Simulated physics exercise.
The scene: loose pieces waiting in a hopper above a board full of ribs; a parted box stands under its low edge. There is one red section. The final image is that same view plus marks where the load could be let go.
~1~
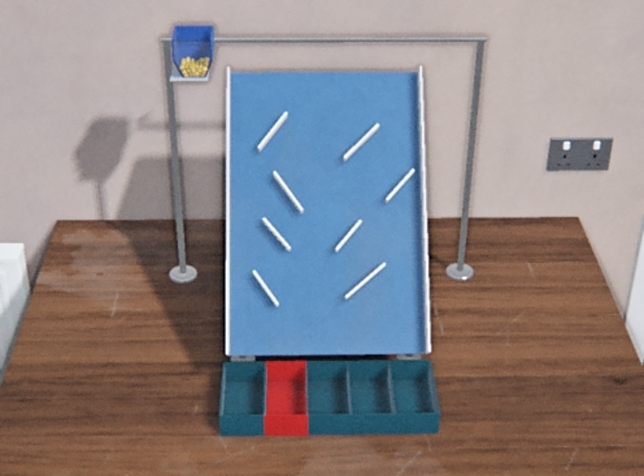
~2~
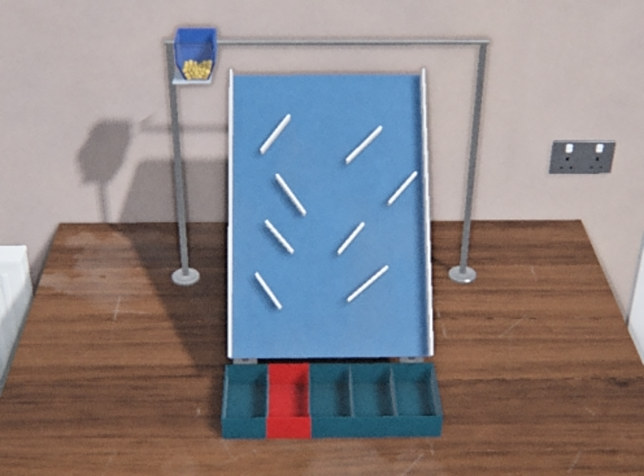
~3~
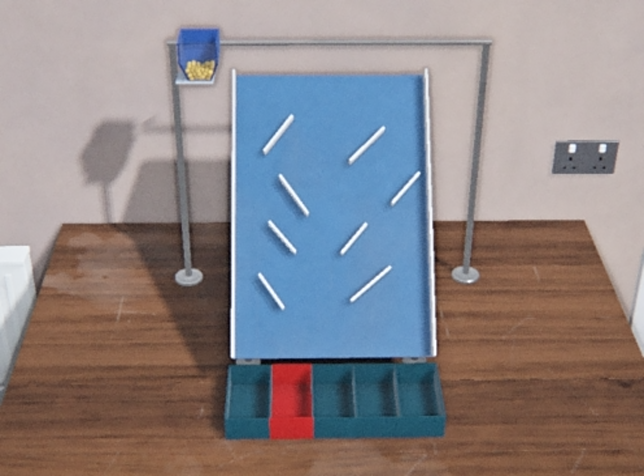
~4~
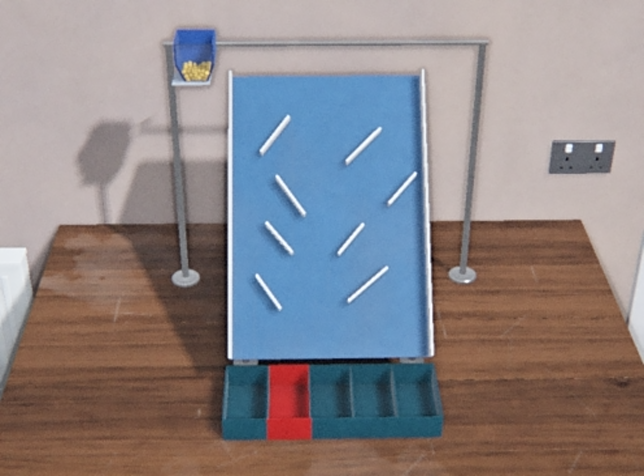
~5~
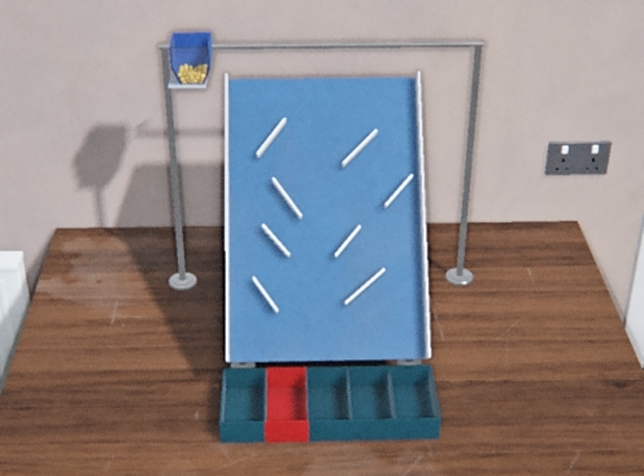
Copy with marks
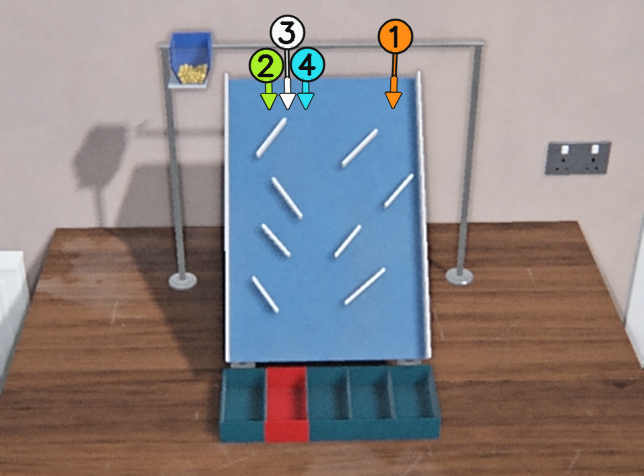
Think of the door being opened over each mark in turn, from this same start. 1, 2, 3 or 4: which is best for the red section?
Go for 1.
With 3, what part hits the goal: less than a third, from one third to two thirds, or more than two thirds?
Mark 3 gives less than a third.
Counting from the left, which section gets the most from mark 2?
The first.
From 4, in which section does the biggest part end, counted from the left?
The third.
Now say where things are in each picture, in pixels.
The first frame shows hopper at (195, 67), puffed corn balls, door shut.
The second frame shows ribs (261, 150) to (289, 115), (347, 160) to (381, 127), (277, 174) to (305, 213).
The third frame shows ribs (392, 203) to (419, 172), (269, 221) to (295, 251), (342, 253) to (366, 223).
The fourth frame shows ribs (256, 275) to (281, 308), (349, 301) to (388, 267).
The fifth frame shows red section at (287, 430), number 2 of 5 from the left.
On the marked copy, mark 1 meets the board at (393, 102); mark 2 meets the board at (269, 103); mark 3 meets the board at (287, 103); mark 4 meets the board at (305, 103).
For mark 1, about half in the red section, about half in other sections, a stray few outside the box.
For mark 2, none in the red section, nearly all in other sections, a stray few outside the box.
For mark 3, a small part in the red section, most in other sections, a small part outside the box.
For mark 4, a small part in the red section, most in other sections, a small part outside the box.
